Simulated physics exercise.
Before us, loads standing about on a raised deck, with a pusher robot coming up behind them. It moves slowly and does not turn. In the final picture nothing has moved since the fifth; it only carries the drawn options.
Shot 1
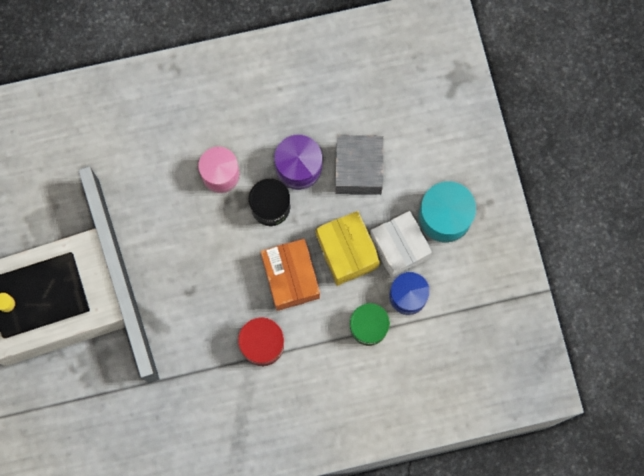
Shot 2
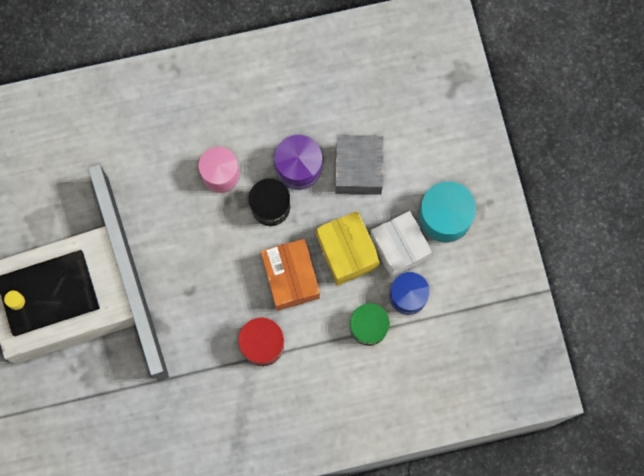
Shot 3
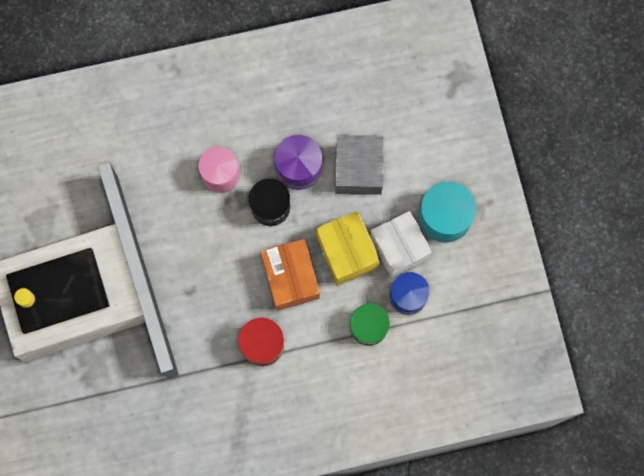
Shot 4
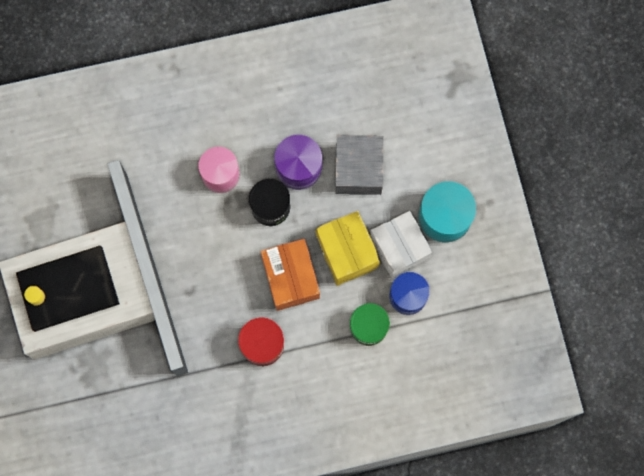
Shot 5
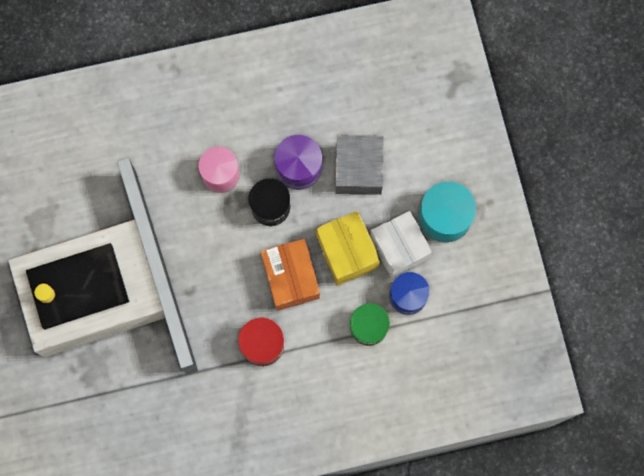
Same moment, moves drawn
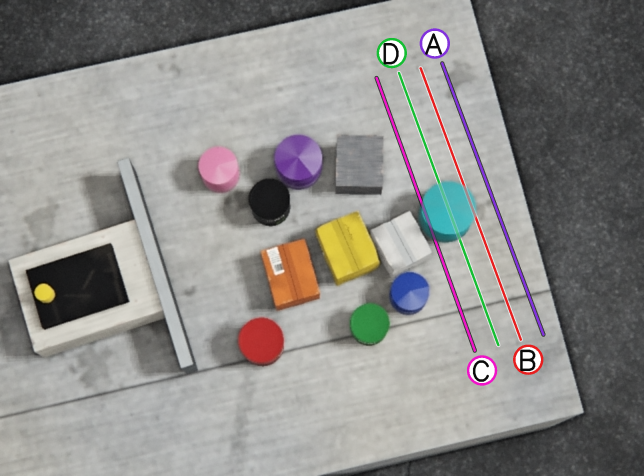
In this clip, a white robot with a wide grey blade moves slowly rightward across a grey deck toward a cluster of colourful cylinders and boxes, which stay still, with a gap remaining between them and the blade.
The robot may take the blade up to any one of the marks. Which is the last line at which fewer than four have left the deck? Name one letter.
D.
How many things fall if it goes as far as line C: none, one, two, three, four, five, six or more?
In all, two.
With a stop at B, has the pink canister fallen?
No.
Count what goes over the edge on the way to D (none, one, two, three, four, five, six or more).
By then, two.
On the marked copy, A at (492, 195); B at (470, 200); C at (425, 211); D at (447, 205).
Following D. Soon after the start, robot (191, 260); red pail (318, 325); pink canister (260, 158).
Later, robot (298, 236); turquoise canister (531, 187); white box (492, 223).
In the end, robot (378, 217); turquoise canister over the edge; white box over the edge; two fallen.
As for the rest, A drops five; B drops five; C is within the limit but short.
